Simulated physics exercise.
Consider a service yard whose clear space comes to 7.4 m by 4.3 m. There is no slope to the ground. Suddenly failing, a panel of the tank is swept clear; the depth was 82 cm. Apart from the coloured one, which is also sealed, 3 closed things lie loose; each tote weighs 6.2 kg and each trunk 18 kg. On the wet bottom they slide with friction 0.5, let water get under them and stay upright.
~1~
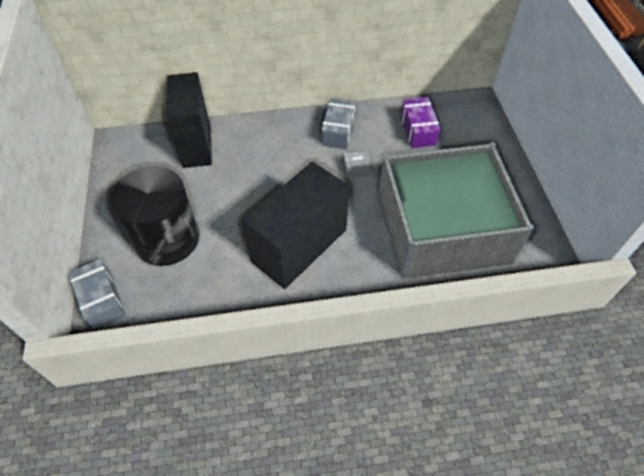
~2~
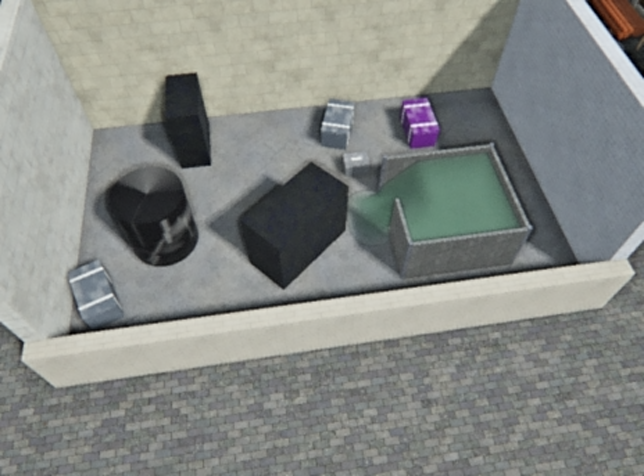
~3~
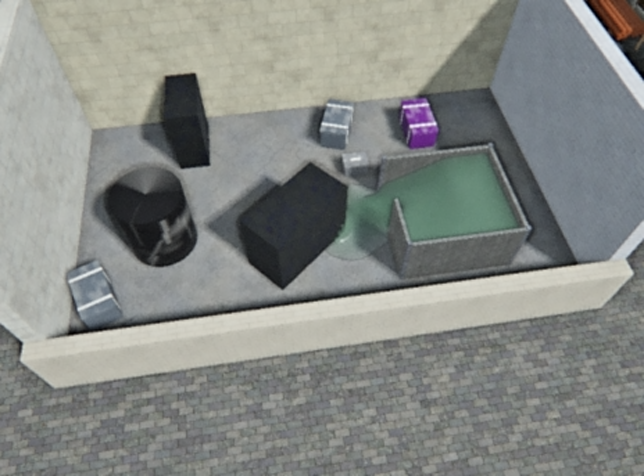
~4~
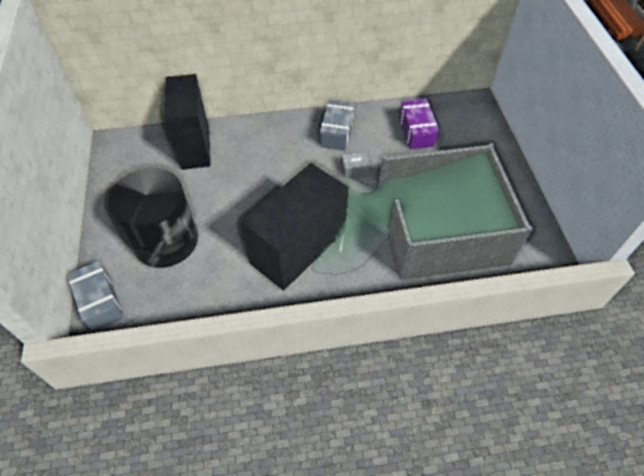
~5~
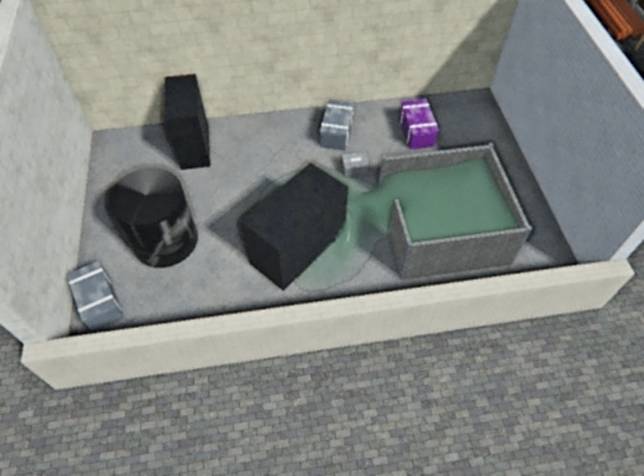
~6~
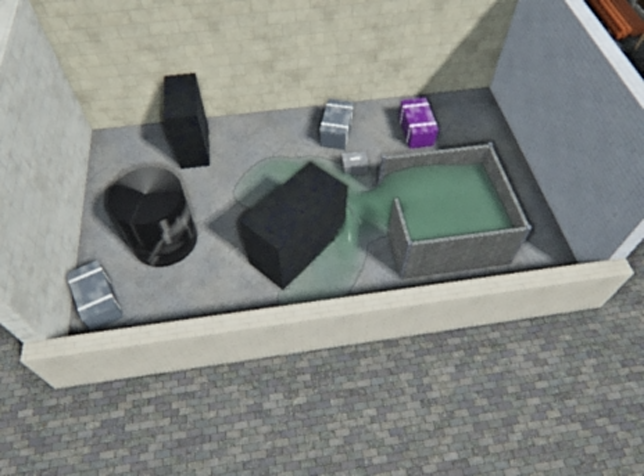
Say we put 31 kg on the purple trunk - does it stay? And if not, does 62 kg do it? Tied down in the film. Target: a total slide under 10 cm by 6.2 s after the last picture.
Watching this, I'd bet even the lighter version stays within bounds.
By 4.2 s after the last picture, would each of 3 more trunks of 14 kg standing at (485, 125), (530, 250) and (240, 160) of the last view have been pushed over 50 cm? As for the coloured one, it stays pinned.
In the given order, I'd say smaller, smaller, greater.
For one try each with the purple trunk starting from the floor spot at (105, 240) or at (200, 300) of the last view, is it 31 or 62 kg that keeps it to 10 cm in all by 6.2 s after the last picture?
Taking the two tries in order, only the heavy one works and only the heavy one works.
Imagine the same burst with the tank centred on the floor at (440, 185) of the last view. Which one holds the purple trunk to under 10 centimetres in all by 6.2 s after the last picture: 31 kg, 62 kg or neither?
Then it turns out the lighter mass already works.
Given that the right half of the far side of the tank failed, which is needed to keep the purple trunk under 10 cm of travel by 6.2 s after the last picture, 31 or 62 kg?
Answer: Neither of them.
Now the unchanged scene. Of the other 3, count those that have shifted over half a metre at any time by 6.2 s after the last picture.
Answer: 1.
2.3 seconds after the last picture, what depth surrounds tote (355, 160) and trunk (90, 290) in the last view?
First about 3 cm, second about 4 cm.
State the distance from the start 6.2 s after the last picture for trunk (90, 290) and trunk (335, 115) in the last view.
Shift from start, in order: 30 cm; 60 cm.
Then, 0.6 s after the last picture the purple trunk would be 0 cm from its start with 31 kg and 0 cm from its start with 62 kg; 0 cm of water round it then.
Then, 2.3 s after the last picture the purple trunk would be 0 cm from its start with 31 kg and 0 cm from its start with 62 kg; 1 cm of water round it then.
Then, 4.2 s after the last picture the purple trunk would be 0 cm from its start with 31 kg and 0 cm from its start with 62 kg; 3 cm of water round it then.
Then, 6.2 s after the last picture the purple trunk would be 0 cm from its start with 31 kg and 0 cm from its start with 62 kg; 3 cm of water round it then.
